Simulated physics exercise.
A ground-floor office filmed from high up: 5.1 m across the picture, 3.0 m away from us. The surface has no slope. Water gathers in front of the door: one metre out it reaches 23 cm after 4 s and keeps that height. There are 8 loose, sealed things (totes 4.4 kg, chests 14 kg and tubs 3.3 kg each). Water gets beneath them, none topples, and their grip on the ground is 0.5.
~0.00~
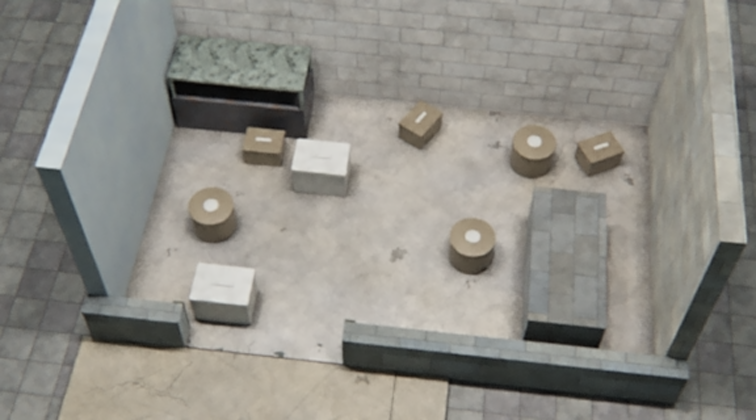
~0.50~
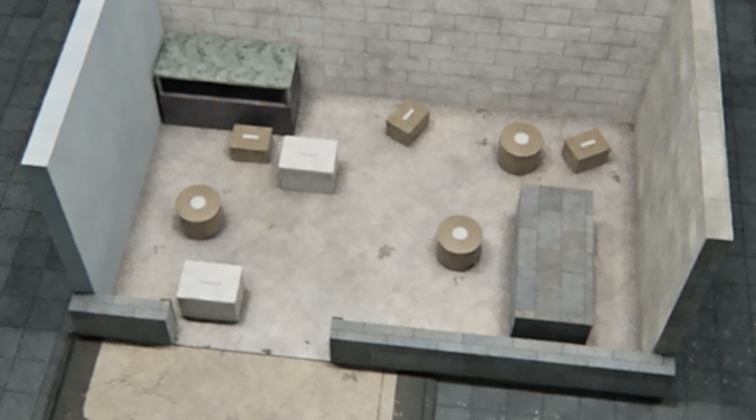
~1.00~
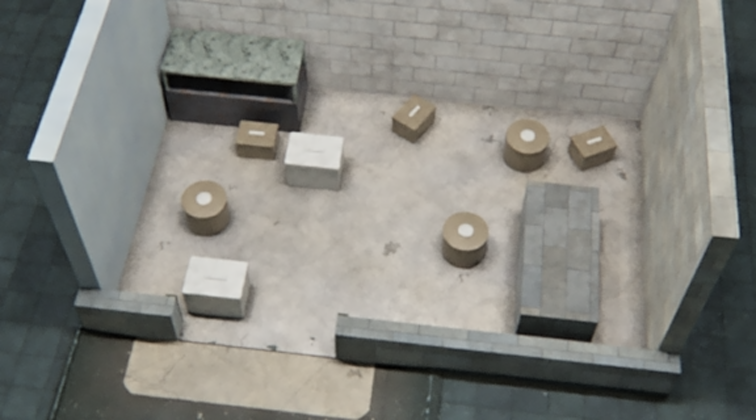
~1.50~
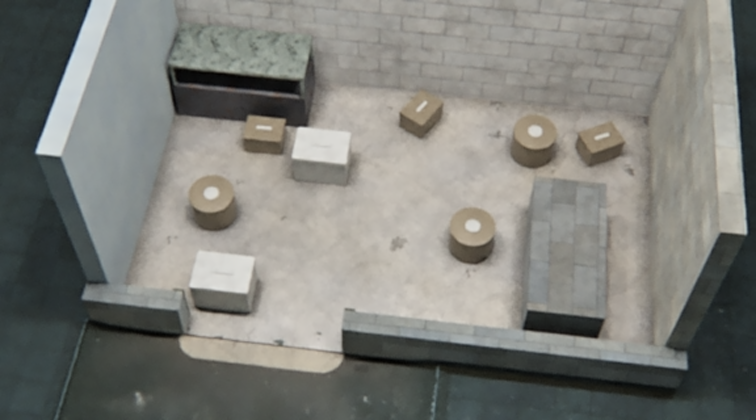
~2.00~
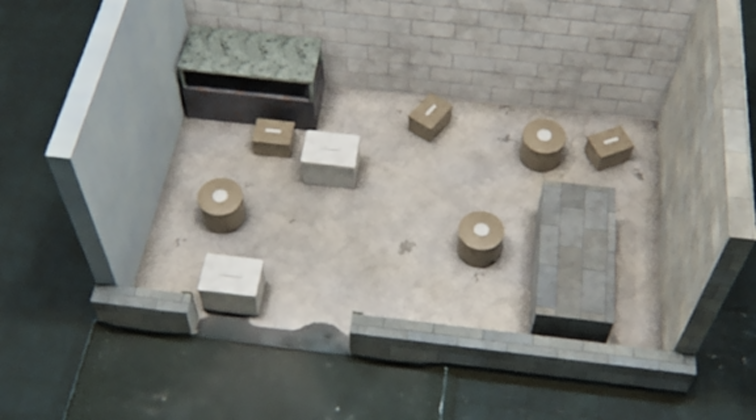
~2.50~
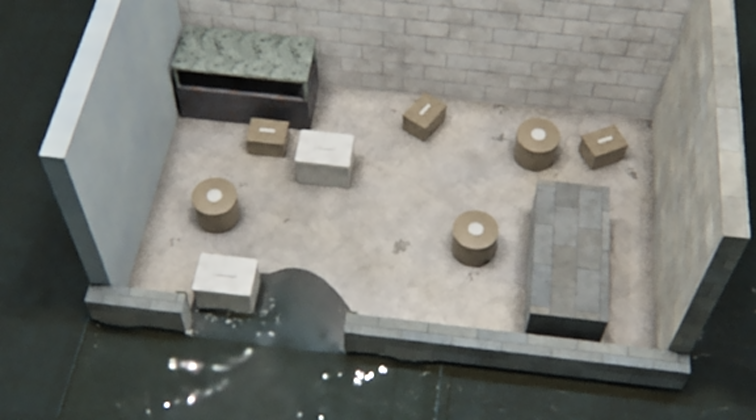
A roofless walled room with boxes and round tubs on its pale floor stood still as dark water spread over the ground outside, then crept in through the front doorway beside a white box.
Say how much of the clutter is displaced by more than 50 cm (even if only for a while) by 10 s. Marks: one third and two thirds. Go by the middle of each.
Share: At least two thirds.
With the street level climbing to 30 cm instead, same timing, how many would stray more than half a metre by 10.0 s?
In that case 8 of them.
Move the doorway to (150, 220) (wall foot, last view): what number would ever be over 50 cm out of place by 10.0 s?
In that case 8 of them.
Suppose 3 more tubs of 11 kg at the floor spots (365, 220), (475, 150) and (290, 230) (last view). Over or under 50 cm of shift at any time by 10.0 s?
In that order: More, past it, more.
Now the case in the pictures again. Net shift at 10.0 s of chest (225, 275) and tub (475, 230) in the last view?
In turn: 140 cm, 20 cm.
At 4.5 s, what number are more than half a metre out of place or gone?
By then 1.
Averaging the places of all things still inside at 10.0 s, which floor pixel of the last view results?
Around (436, 209).
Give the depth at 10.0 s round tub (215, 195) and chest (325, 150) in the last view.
About 13 and 17 cm.
After 3.5 s 0 of 8 are over 50 cm from their spots; 0 afloat.
After 4.5 s 1 of 8 are over 50 cm from their spots; 0 afloat.
After 7.0 s 5 of 8 are over 50 cm from their spots; 7 afloat.
After 10.0 s 6 of 8 are over 50 cm from their spots, and 7 have been at some point; 8 afloat.
